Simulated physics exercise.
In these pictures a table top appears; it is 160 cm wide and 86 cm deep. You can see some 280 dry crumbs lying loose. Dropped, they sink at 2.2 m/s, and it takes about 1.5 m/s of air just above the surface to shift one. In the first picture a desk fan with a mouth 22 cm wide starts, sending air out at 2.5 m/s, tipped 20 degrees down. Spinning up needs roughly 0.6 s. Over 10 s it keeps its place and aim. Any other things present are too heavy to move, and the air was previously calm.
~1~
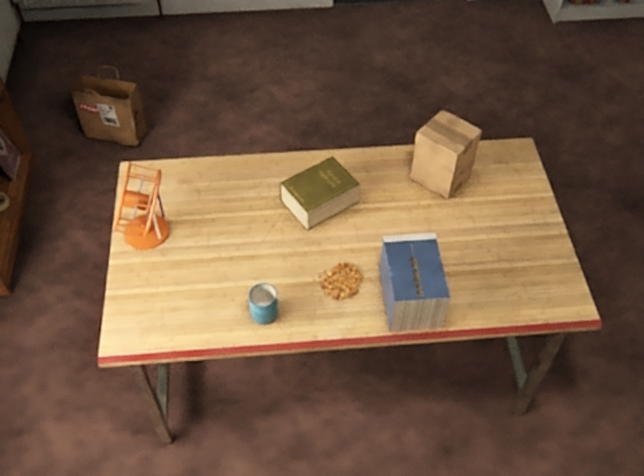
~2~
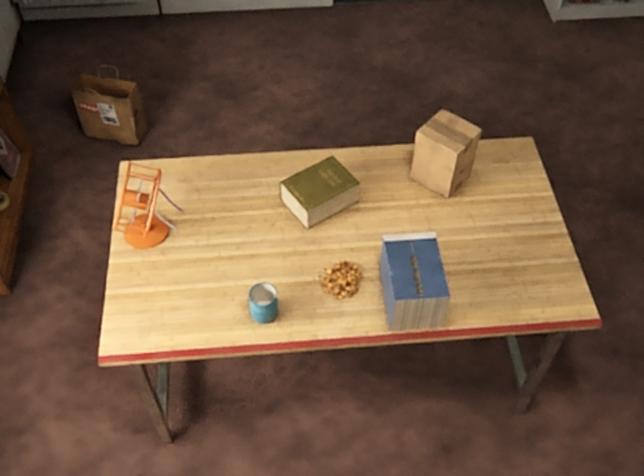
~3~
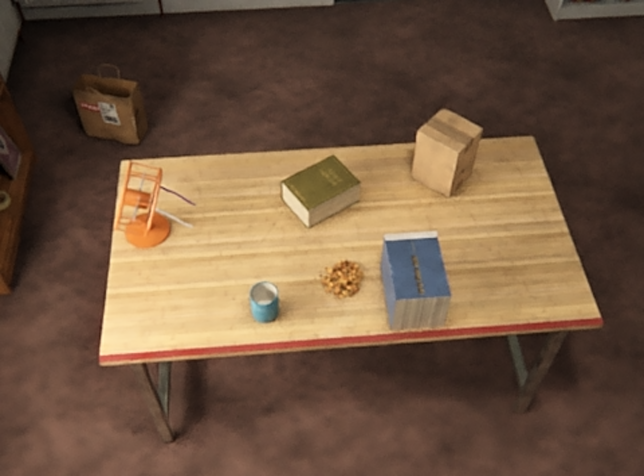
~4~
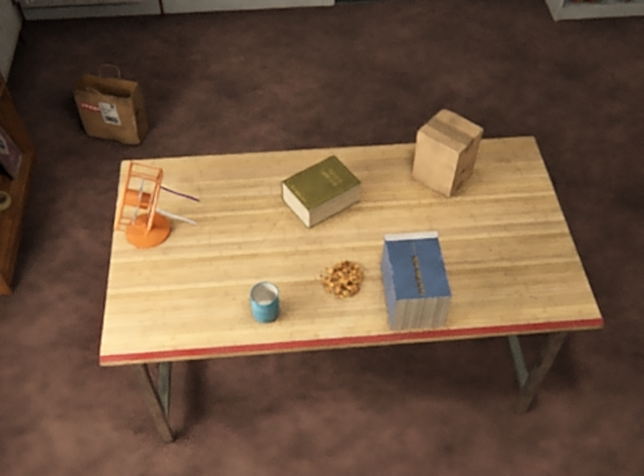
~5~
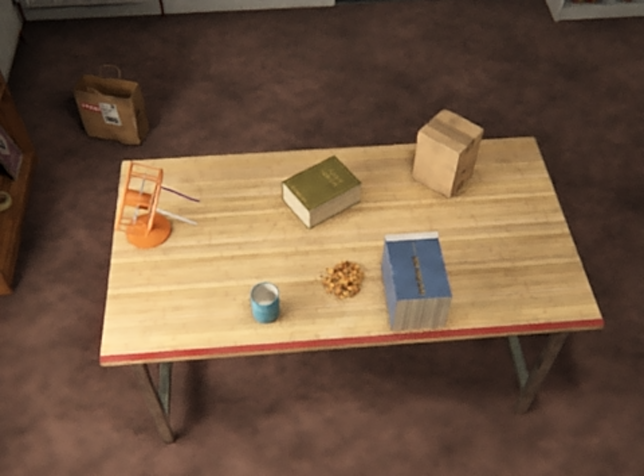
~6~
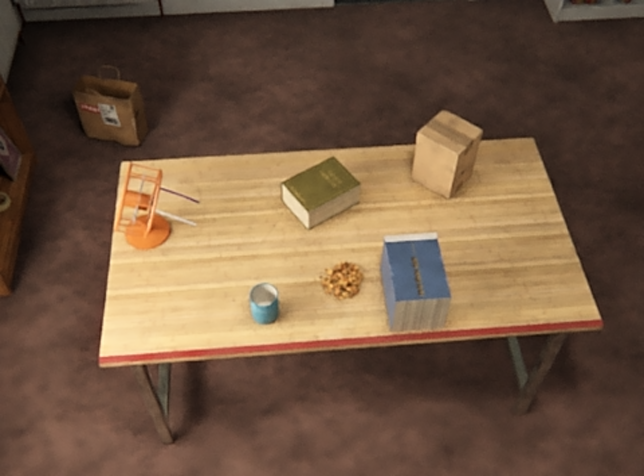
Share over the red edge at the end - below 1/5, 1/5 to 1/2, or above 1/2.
Probably the share over that edge will go past half.
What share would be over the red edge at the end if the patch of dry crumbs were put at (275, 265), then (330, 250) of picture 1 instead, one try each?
First try about 90 per cent, second about 15 per cent.
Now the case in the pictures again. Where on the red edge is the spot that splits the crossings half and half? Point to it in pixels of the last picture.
The middle of the crossings lies near (378, 343) in the last picture.
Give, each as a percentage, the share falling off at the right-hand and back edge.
About 1 per cent right-hand, about 0 per cent back.
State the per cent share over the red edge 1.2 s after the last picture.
70 %, roughly.
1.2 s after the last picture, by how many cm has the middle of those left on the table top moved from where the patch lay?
Around 10 cm from the start.
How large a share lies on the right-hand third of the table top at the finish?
Share at the end: Close to 1 %.
Then, 1.2 s after the last picture, 68 % are over the red edge; the middle of those still in play is near (379, 288); 65 % have settled or left.
Then, 2.4 s after the last picture, 82 % are over the red edge; the middle of those still in play is near (378, 276); 86 % have settled or left.
Then, 4.7 s after the last picture, 88 % are over the red edge; 92 % have settled or left.
Then, 9.2 s after the last picture, at the end, 91 % are over the red edge.
